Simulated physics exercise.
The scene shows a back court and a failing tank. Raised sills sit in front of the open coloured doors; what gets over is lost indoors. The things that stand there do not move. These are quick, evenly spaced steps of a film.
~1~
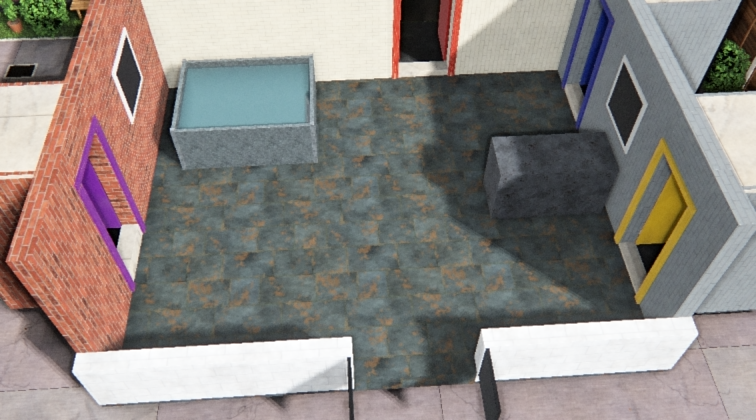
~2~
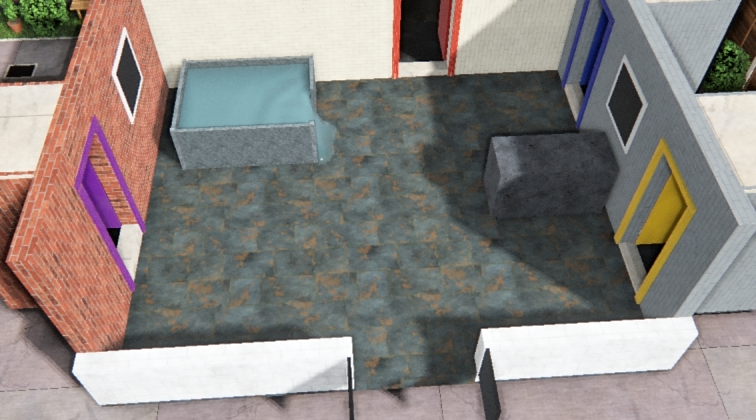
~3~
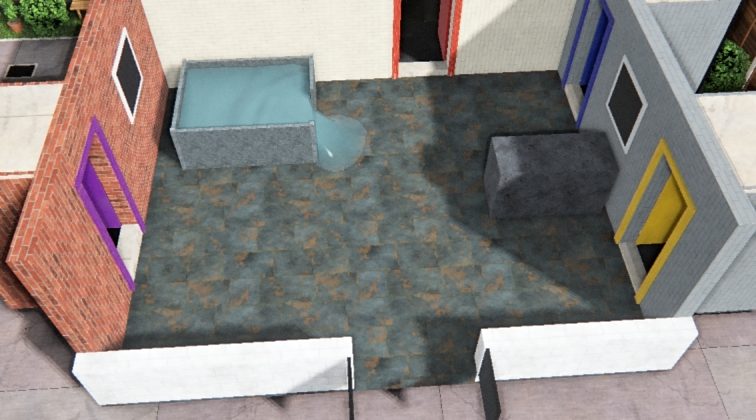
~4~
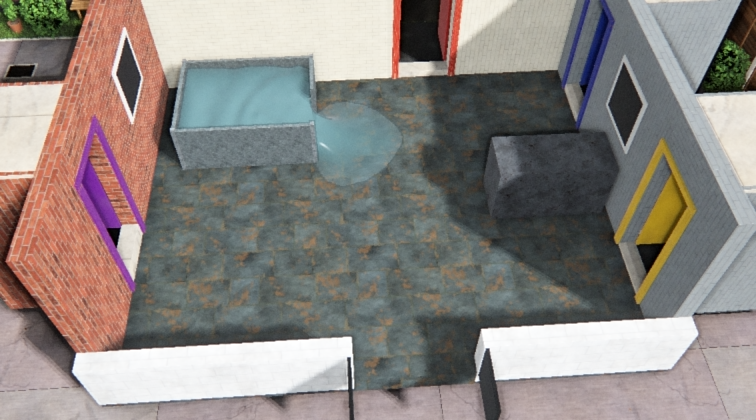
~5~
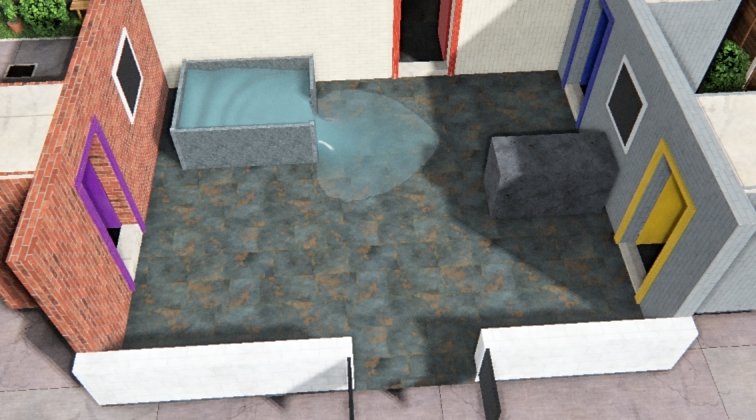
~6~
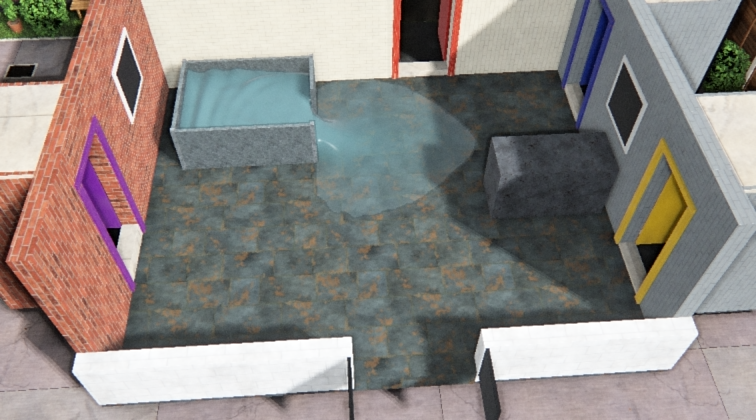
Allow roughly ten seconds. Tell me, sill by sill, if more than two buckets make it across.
In the end red door: Not beyond two buckets, purple door: Not beyond two buckets, yellow door: Beyond two buckets, blue door: Beyond two buckets.
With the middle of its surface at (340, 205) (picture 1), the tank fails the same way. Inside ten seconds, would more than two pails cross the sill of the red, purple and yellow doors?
My call is that the red one doesn't reach the threshold, the purple one doesn't reach the threshold and the yellow one surpasses the threshold.
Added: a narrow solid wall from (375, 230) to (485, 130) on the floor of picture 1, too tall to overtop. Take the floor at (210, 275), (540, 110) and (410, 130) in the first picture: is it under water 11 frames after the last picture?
Log, spots one to three: Spared; swamped; swamped.
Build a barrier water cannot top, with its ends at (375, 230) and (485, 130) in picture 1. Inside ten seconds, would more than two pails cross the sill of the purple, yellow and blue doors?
Purple door remains short, yellow door remains short, blue door exceeds the limit.
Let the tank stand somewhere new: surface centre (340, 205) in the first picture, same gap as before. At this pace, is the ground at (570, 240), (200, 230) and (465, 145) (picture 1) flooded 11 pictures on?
Log: Flood; no flood; flood.
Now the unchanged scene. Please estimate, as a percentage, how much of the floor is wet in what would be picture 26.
Around 55 percent, give or take.
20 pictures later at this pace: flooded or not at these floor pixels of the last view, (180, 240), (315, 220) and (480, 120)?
Result, as listed: Not wetted / not wetted / wetted.
A moment on, water covers 35 % of the floor; the red door wet at the sill, nothing in, the purple door not reached, the yellow door not reached, the blue door wet at the sill, nothing in.
Next, water covers 45 % of the floor; the red door wet at the sill, nothing in, the purple door not reached, the yellow door not reached, the blue door under two buckets in.
Then, water covers 55 % of the floor; the red door wet at the sill, nothing in, the purple door not reached, the yellow door wet at the sill, nothing in, the blue door over two buckets in.
Later, water covers 60 % of the floor; the red door wet at the sill, nothing in, the purple door not reached, the yellow door under two buckets in, the blue door far over two buckets in.
In the end, water covers 85 % of the floor; the red door wet at the sill, nothing in, the purple door not reached, the yellow door over two buckets in, the blue door far over two buckets in.
